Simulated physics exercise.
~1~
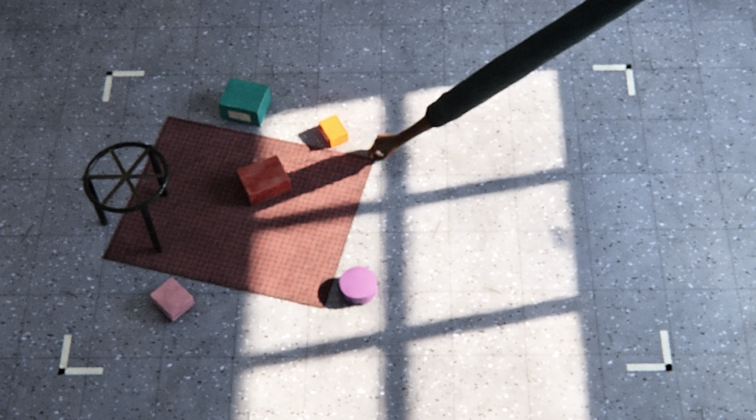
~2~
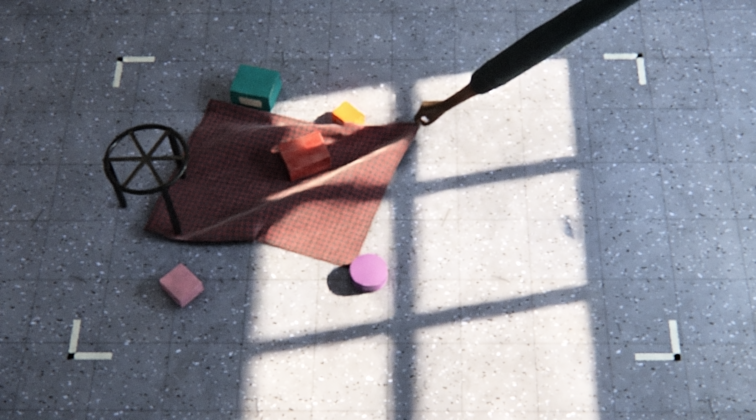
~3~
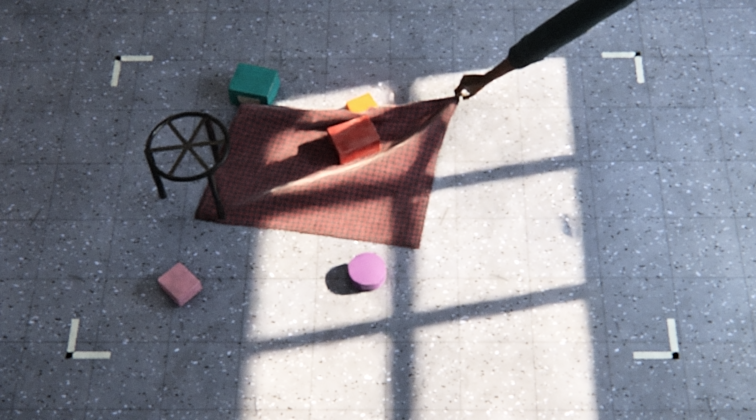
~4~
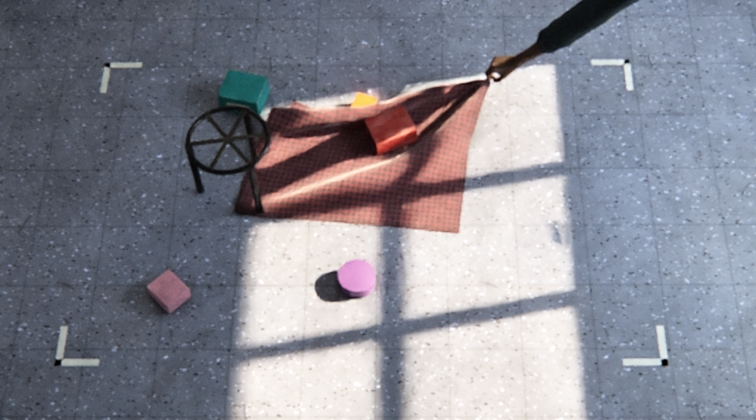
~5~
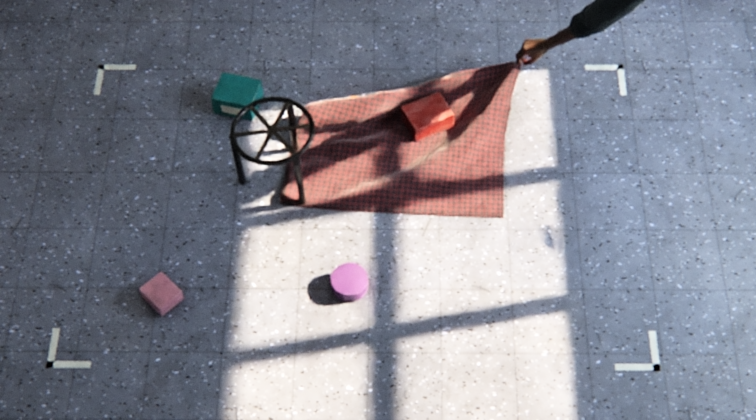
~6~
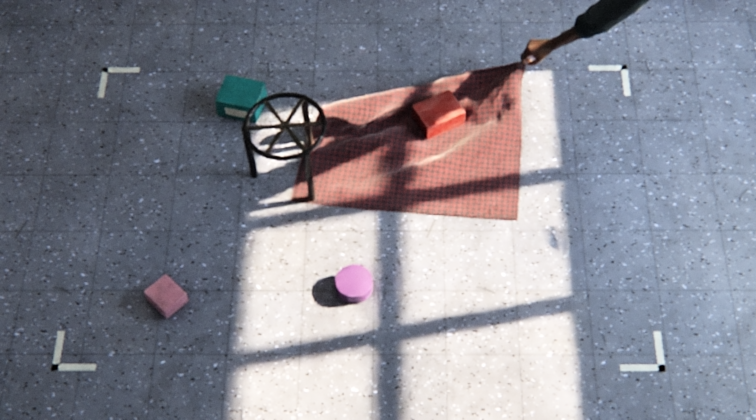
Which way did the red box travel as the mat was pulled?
The red box moved to the right, riding along with the mat.
